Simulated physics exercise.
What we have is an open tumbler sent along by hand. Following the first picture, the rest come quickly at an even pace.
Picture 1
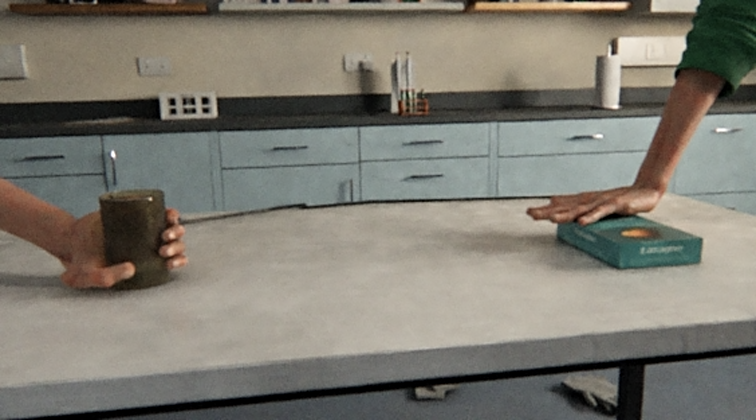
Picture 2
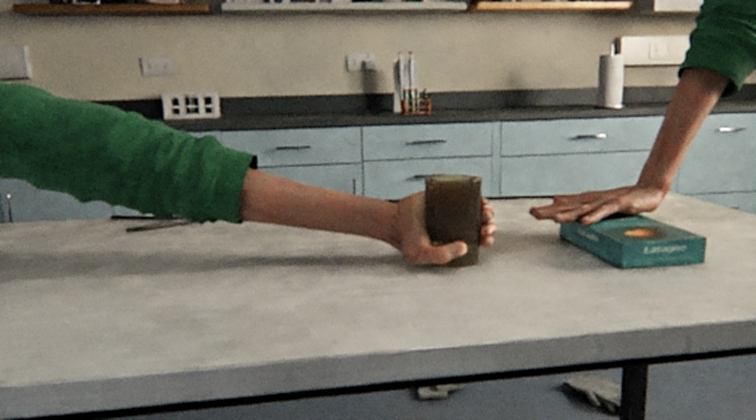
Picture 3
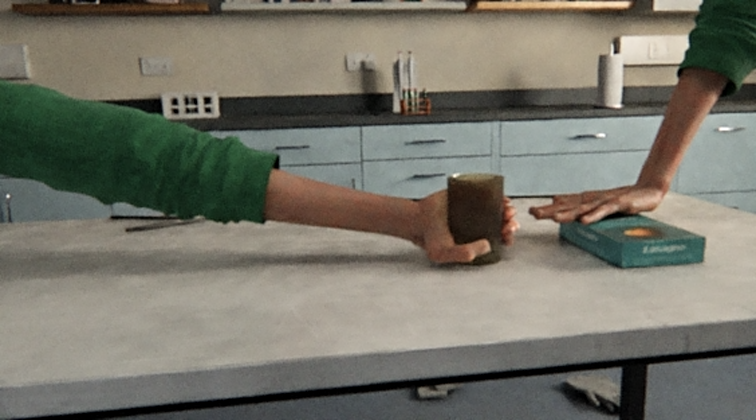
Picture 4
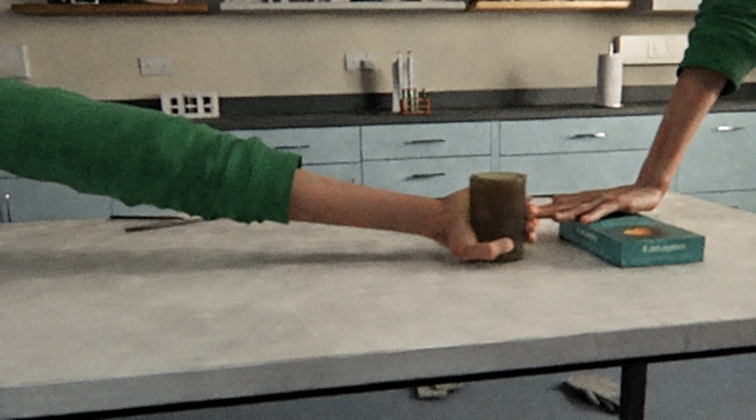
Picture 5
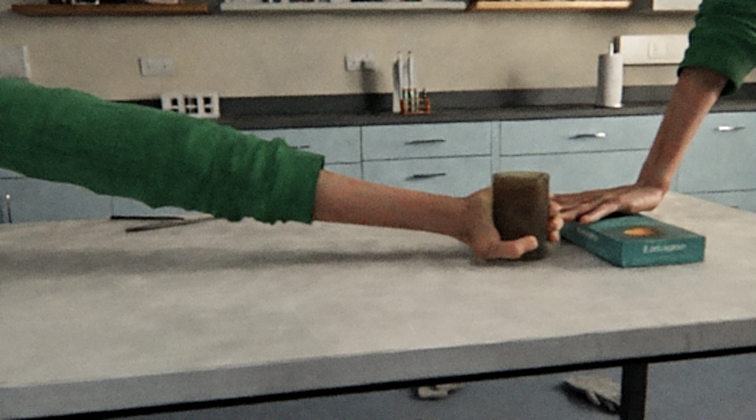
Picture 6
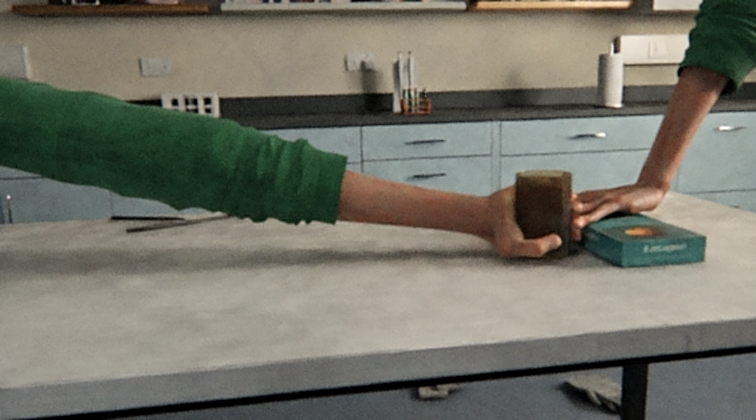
A person in green sleeves reaches both arms over a pale grey table, seen from a level, steady view across a kitchen with blue drawers, a dark counter and a paper roll behind. One hand grips a dark olive-brown tumbler at the left, while the other rests by a teal packet at the right. The gripping hand moves the upright tumbler well across to the right, then onward in small, even steps towards the packet, which stays in place.
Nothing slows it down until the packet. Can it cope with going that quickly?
No - it splashes over.
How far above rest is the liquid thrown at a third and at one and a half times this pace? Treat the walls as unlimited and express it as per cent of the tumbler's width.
In turn 15 and 60 per cent.
Next, the tumbler meets the packet.
After that, the dyed water surges up the wall; it has slopped over.
Finally, the tumbler stands at the packet; it has slopped over.
